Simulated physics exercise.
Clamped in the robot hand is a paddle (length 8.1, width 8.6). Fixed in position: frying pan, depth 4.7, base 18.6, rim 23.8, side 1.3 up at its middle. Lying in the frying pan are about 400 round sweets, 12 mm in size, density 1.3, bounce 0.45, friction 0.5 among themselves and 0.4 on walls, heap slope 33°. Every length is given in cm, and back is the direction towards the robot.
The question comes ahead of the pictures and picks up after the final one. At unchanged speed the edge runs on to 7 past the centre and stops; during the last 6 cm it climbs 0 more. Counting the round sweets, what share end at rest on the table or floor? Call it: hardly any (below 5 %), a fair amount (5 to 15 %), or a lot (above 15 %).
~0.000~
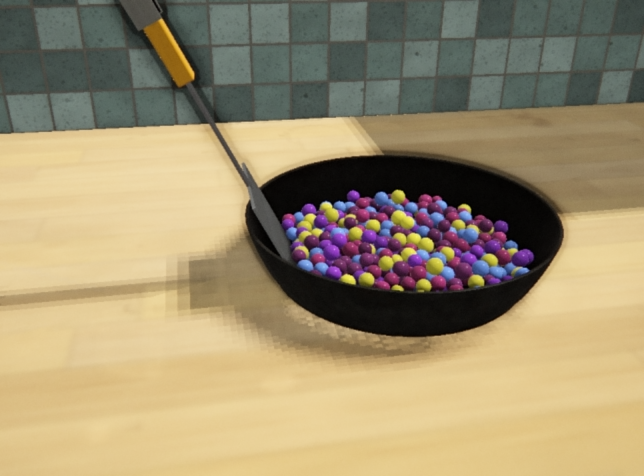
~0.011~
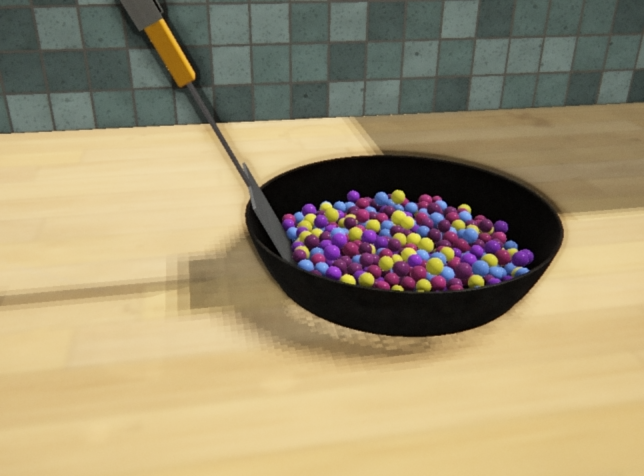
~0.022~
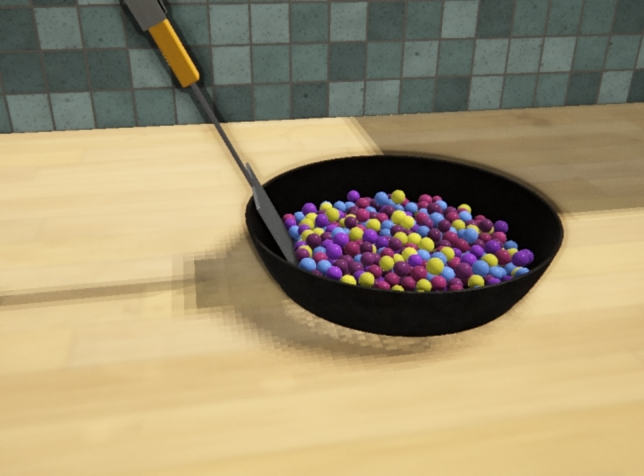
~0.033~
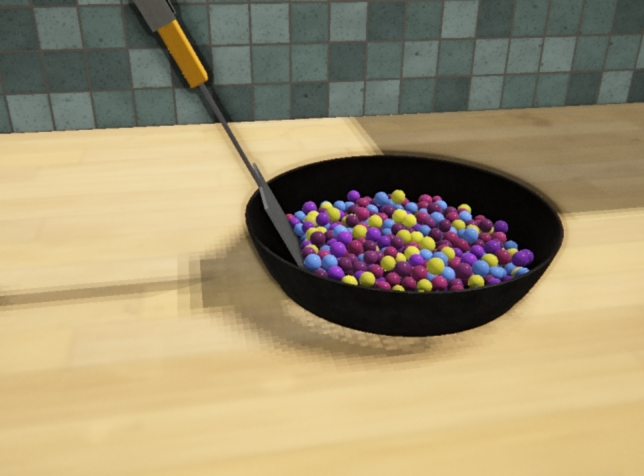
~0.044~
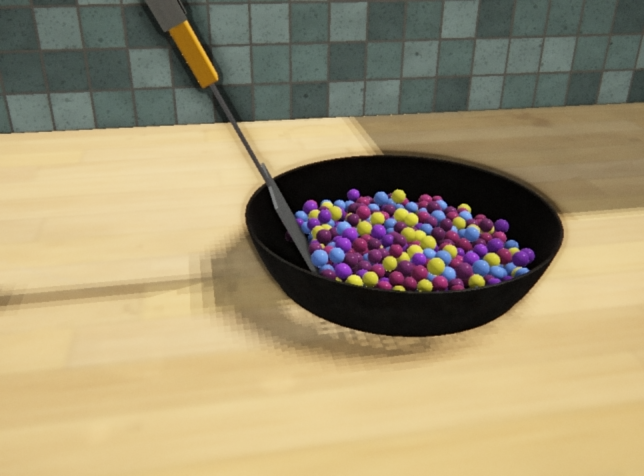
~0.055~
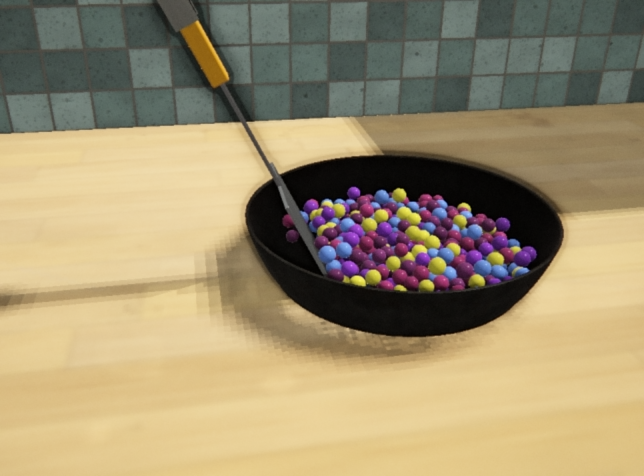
A fair amount.
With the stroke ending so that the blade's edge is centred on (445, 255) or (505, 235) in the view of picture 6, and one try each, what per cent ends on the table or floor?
Around 0 per cent for the first try and 35 per cent for the second.
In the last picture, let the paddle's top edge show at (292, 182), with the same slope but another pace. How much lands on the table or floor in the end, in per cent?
That share would be some 15 percent.
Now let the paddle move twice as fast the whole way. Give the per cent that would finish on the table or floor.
The share on the table or floor would be about 20 percent.
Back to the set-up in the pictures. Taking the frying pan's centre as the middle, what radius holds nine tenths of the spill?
Some 25 cm.
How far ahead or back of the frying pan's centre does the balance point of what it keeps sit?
It sits some 4.0 centimetres ahead of centre.
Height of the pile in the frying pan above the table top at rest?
Top of the heap: Roughly 6.0 cm above the table top.
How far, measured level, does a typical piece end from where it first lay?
It works out to roughly 4 cm.
By 0.13 s, sloping 64°, highest piece 5 above the table; 405 in the frying pan.
By 0.20 s, sloping 64°, highest piece 6 above the table; 405 in the frying pan.
By 0.44 s, sloping 64°, highest piece 6 above the table; 365 in the frying pan, 35 on the table or floor, 5 on the blade or in flight.
By 1.49 s, sloping 64°, highest piece 6 above the table; 364 in the frying pan, 41 on the table or floor.
Final count, 364 in the frying pan, 41 on the table or floor. That is 10 % on the table or floor.
